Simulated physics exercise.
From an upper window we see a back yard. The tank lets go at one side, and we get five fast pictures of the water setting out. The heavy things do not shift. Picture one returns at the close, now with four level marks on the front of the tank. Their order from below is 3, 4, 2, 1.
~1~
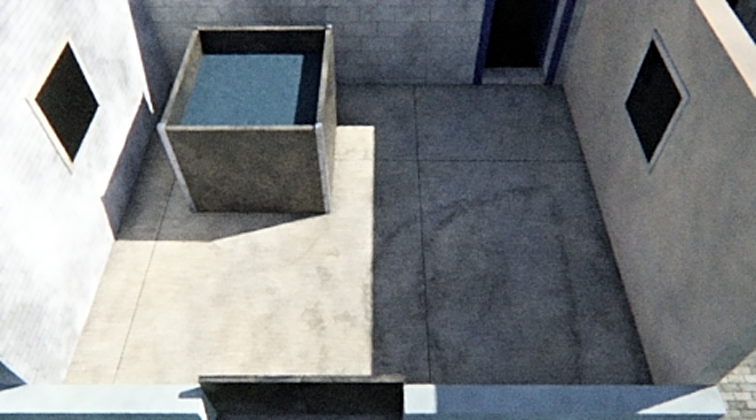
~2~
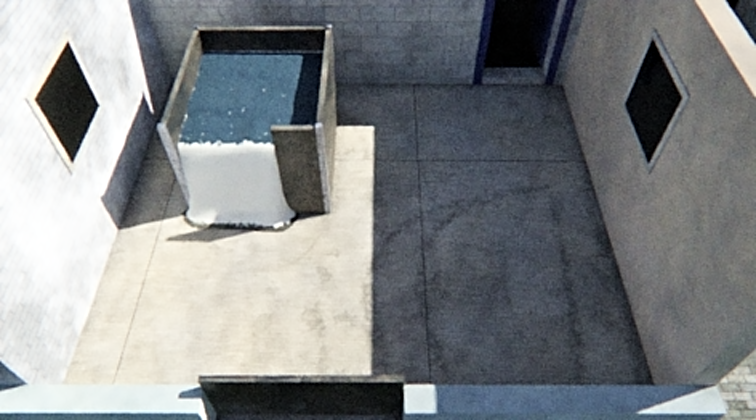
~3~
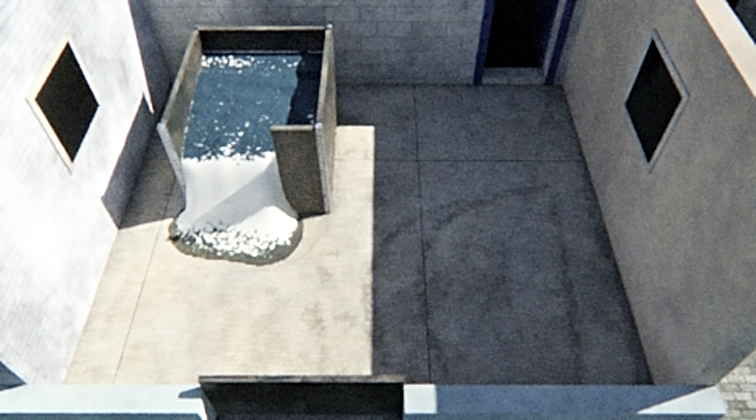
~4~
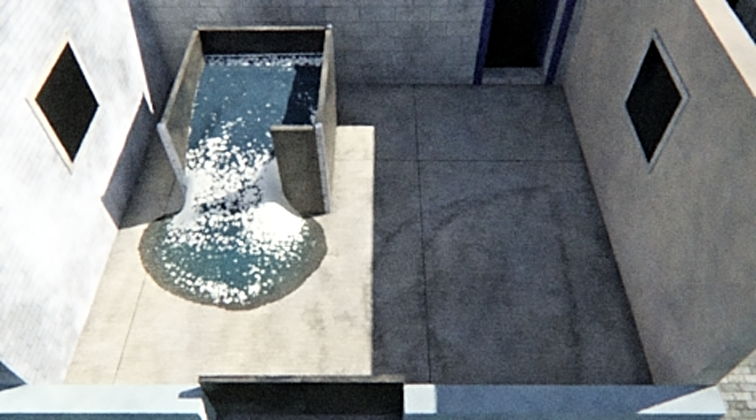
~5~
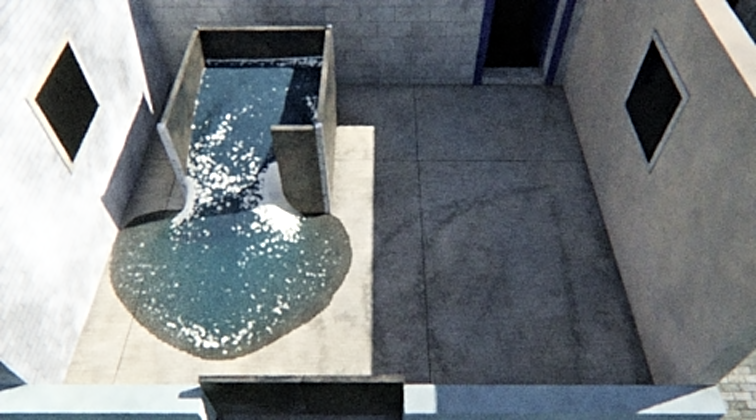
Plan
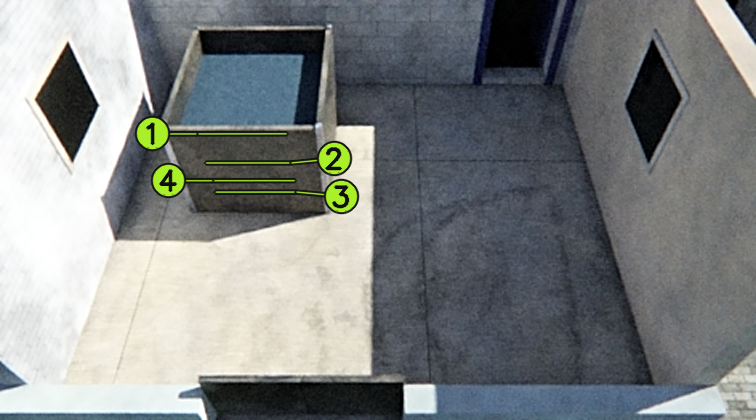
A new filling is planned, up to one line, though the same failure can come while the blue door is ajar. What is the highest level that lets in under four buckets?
The answer is mark 4.
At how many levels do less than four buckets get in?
Two of the four.
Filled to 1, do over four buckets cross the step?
Yes, that goes wrong.
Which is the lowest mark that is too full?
2 it is.
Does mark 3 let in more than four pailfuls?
No, not at all.
In lime, 1 at (241, 133); 2 at (248, 162); 3 at (256, 192); 4 at (253, 180); from the bottom up 3, 4, 2, 1.
If 1 is chosen, dozens of bucketfuls pour in.
If 2 is chosen, about 10 bucketfuls get in.
If 3 is chosen, nothing gets over.
If 4 is chosen, a splash gets over, under a bucket.
